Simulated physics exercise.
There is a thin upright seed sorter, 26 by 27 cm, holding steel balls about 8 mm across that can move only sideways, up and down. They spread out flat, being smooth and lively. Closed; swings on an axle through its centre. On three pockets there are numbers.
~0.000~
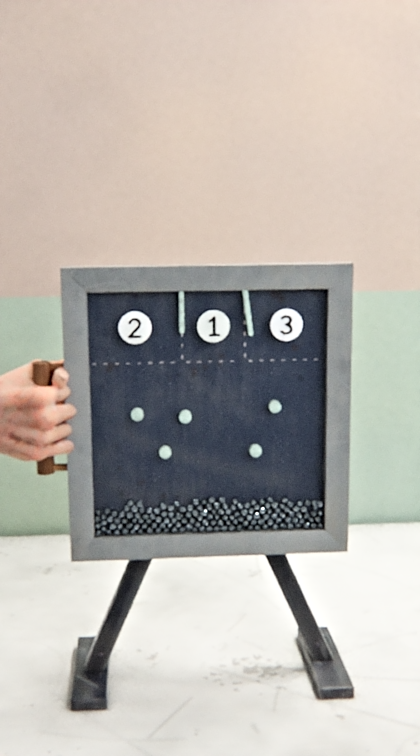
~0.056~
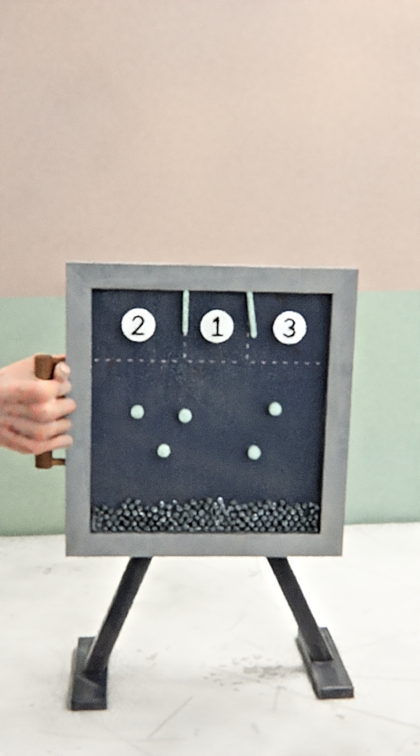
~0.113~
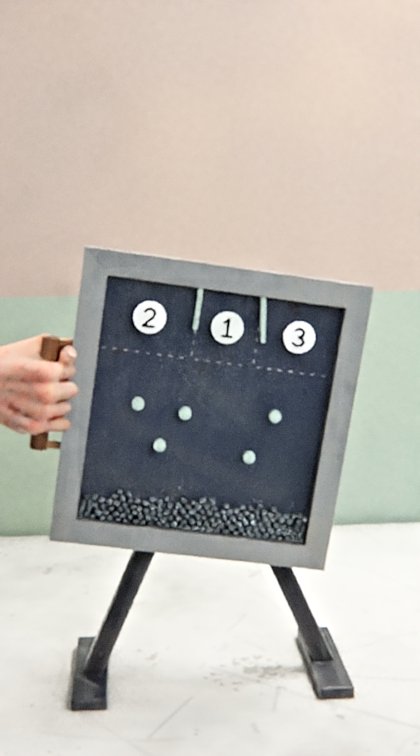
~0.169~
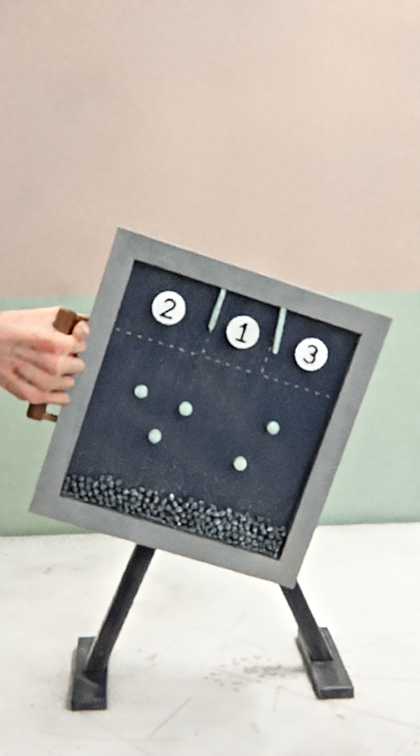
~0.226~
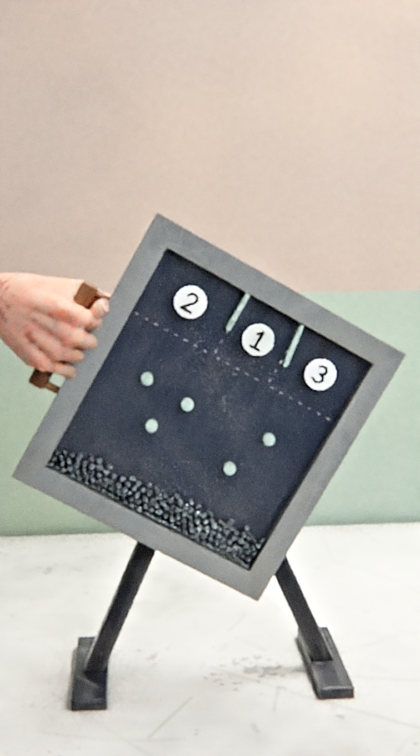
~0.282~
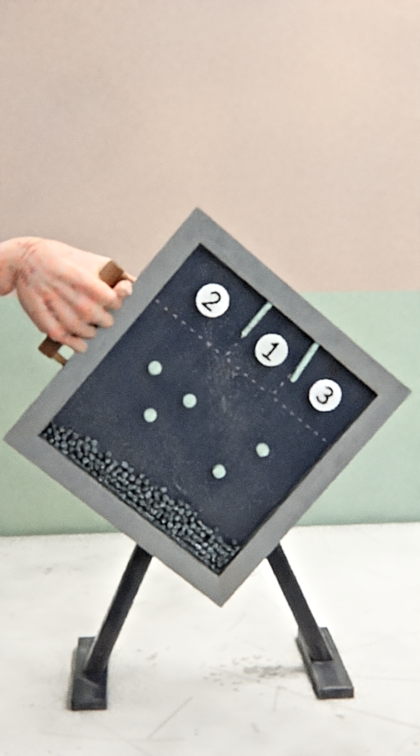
A hand turns a gray square frame clockwise on its stand, dark beads resting along its lower edge.
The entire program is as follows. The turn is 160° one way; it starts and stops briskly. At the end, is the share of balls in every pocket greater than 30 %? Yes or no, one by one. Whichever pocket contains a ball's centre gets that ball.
Pocket 1: No, not greater. Pocket 2: No, not greater. Pocket 3: Yes, greater.
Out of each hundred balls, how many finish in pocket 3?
I'd put it at close to 70 in a hundred.
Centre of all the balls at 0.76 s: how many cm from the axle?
About 6 cm left and 9 cm below.
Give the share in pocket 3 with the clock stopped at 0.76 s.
The share there is near 40 %.
After 0.52 s, it stands 87° clockwise; the balls' middle is 10 cm left of and 7 cm below the centre; nothing in the marked areas.
After 0.76 s, it stands 133° clockwise; the balls' middle is 6 cm left of and 9 cm below the centre; no. 3, 40 %.
After 0.97 s, it stands 160° clockwise; the balls' middle is 6 cm left of and 10 cm below the centre; no. 1, 5 %, no. 3, 70 %.
All still by 2.0 s, it stands 160° clockwise; no. 1, 15 %, no. 2, 0 %, no. 3, 70 %, elsewhere 15 %.
